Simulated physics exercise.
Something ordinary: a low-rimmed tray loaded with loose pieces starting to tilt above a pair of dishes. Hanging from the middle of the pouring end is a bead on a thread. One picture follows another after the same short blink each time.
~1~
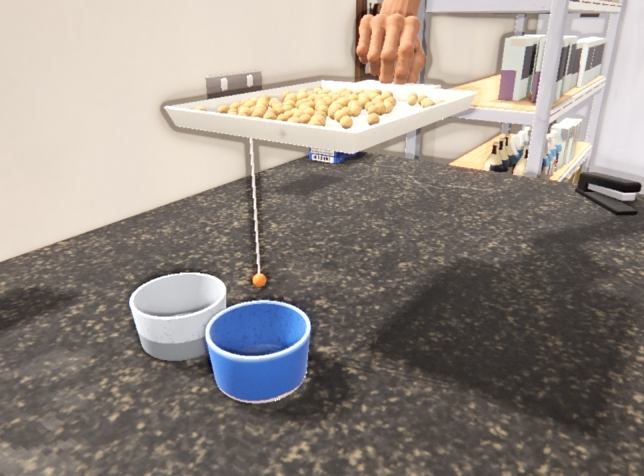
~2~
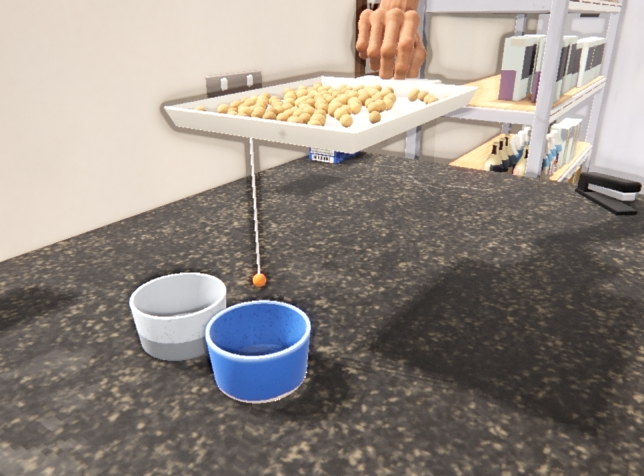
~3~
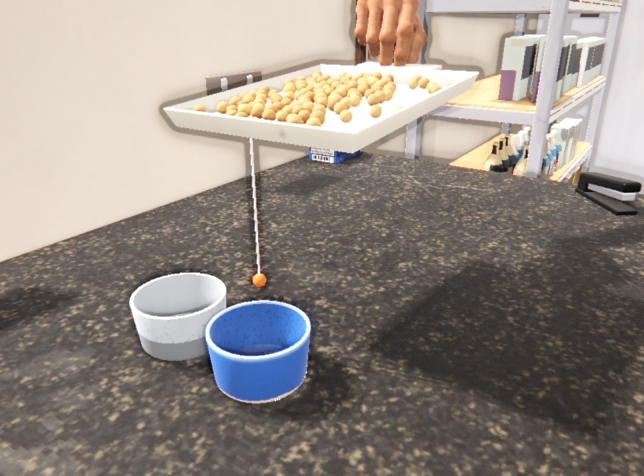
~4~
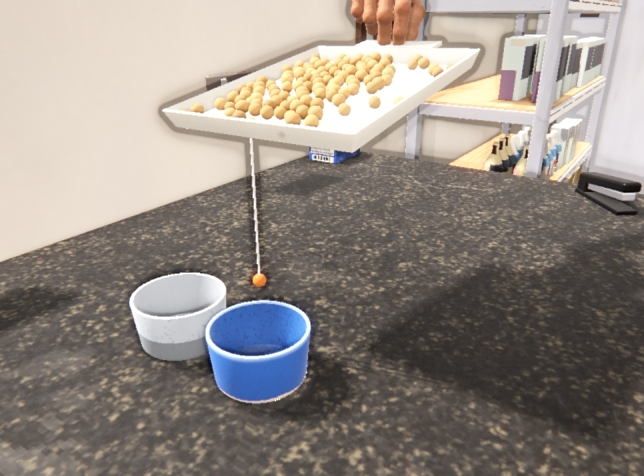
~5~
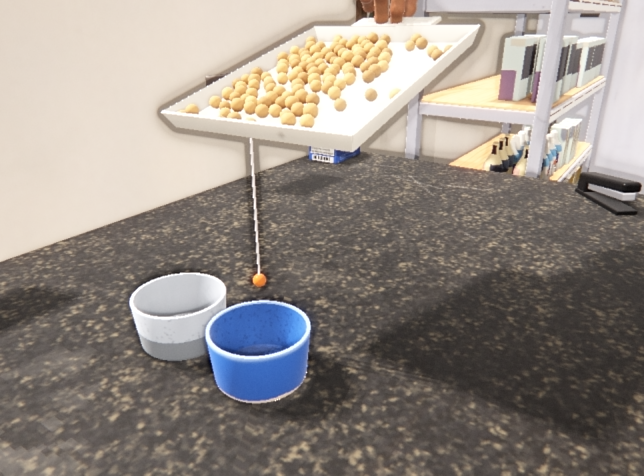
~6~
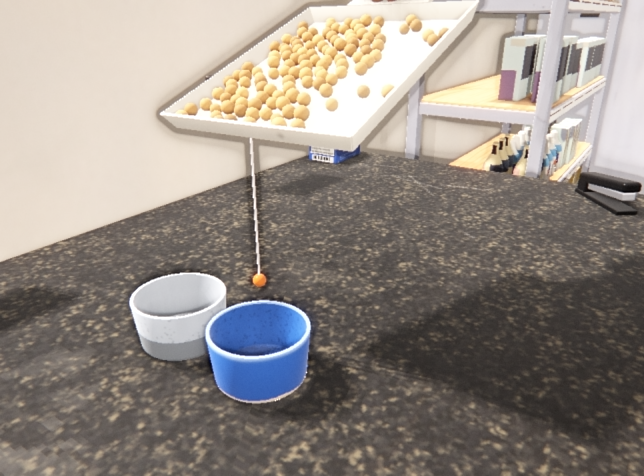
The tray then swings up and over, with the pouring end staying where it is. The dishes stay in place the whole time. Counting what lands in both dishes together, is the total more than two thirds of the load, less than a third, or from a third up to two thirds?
The total is from a third up to two thirds of the load.
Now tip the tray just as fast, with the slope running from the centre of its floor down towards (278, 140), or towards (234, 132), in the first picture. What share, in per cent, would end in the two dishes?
First case about 40 percent; second case about 60 percent.
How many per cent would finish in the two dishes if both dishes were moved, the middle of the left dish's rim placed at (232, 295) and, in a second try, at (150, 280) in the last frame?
You'd get 10 in a hundred the first time and 40 in a hundred the second.
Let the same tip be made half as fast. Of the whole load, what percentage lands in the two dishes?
I'd put it at some 70 per cent.
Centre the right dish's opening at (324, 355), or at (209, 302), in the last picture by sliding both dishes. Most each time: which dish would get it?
On the first try it would be the one on the left, and on the second the one on the right.
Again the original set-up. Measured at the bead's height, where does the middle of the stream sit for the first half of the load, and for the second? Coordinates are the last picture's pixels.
Around (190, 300) first; around (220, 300) second.
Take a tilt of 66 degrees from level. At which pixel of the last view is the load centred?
Close to (213, 144).
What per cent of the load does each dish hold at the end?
Left 30 %, right 30 %.
Shortly afterwards, tray tipped steeply; near half on the tray; a little in the right dish; a little in the left dish; a little outside both; near a third in the air.
Next, tray tipped past a quarter turn; near a quarter in the right dish; near a quarter in the left dish; near a third outside both; a little in the air.
Some moments later, tray tipped past a quarter turn; near a third in the right dish; near a quarter in the left dish; near half outside both.
In the end, tray tipped past a quarter turn; near a third in the right dish; near a quarter in the left dish; near half outside both.
